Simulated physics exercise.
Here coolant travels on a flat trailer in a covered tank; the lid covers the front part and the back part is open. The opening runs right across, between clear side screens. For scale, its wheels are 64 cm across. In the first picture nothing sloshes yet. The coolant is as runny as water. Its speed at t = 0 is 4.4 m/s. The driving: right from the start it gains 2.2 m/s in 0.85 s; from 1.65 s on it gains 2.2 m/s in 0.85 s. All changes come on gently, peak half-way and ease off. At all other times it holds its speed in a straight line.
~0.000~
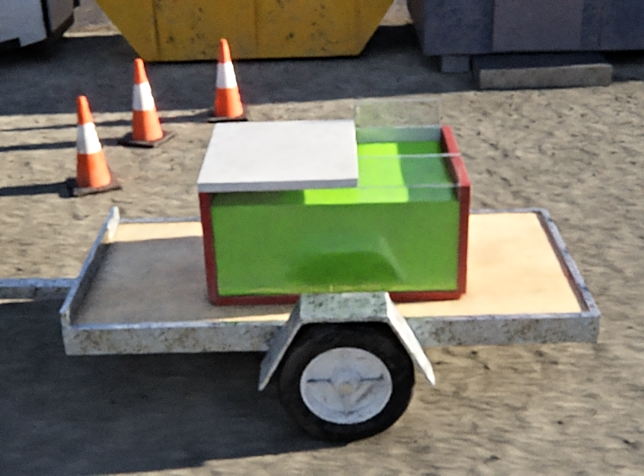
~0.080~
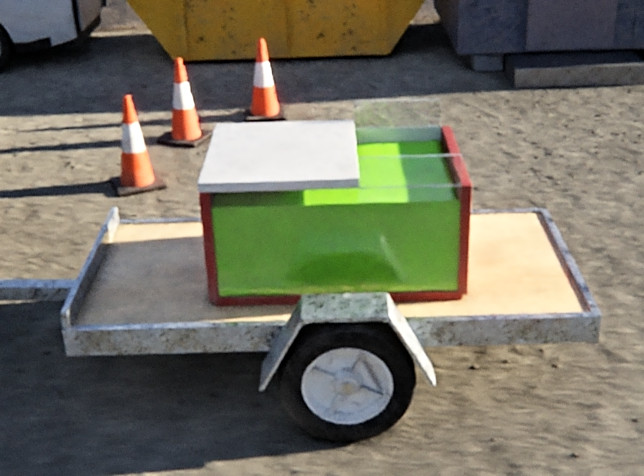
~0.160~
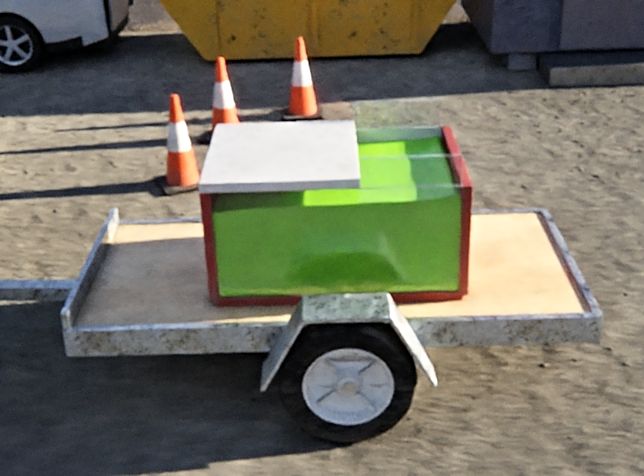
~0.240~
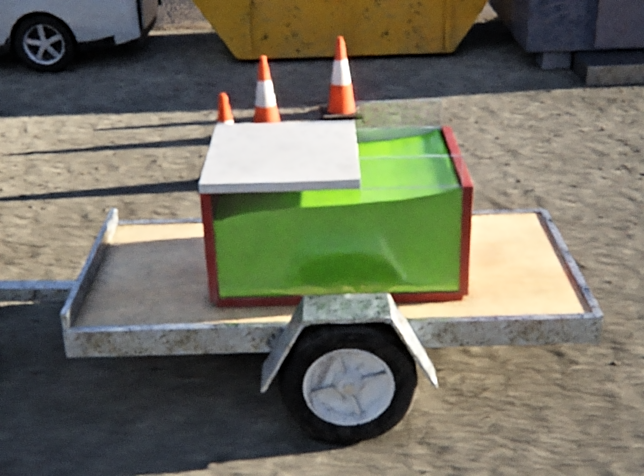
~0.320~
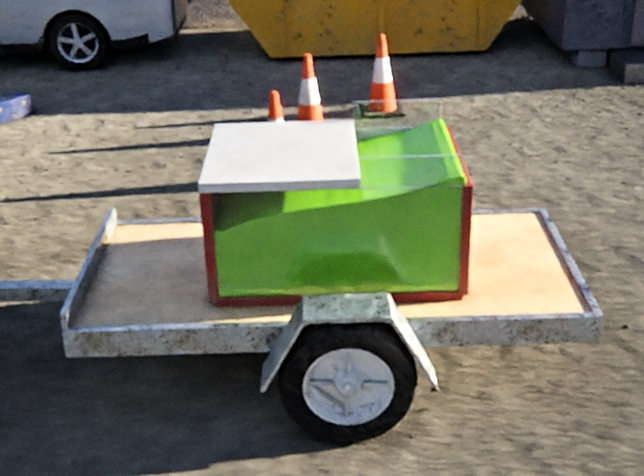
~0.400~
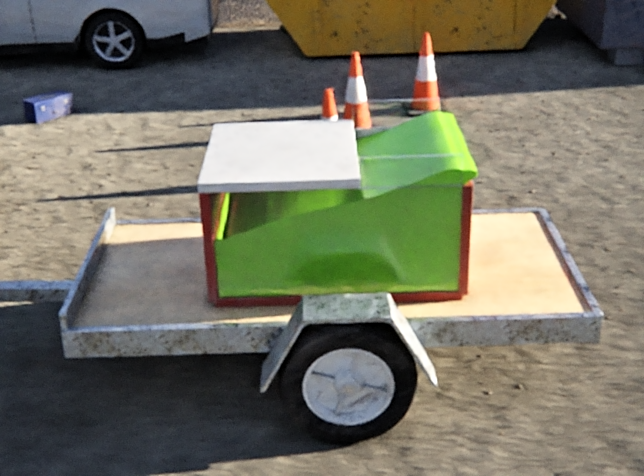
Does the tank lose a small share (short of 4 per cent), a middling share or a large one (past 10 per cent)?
A large spill.
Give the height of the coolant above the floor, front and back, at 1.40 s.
About 52 cm in front and 28 cm behind.
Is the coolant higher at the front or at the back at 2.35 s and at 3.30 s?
At the back, then the front.
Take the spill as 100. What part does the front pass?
About 0 per cent.
After 1.40 s the surface stands 28 cm at the back and 53 cm at the front; 14 per cent has gone, over the back.
After 2.35 s the surface stands 58 cm at the back and 12 cm at the front; 26 per cent has gone, over the back.
After 3.30 s the surface stands 19 cm at the back and 46 cm at the front; 26 per cent has gone, over the back.
After 5.39 s 26 per cent has gone, over the back, 114 of 432 litres.
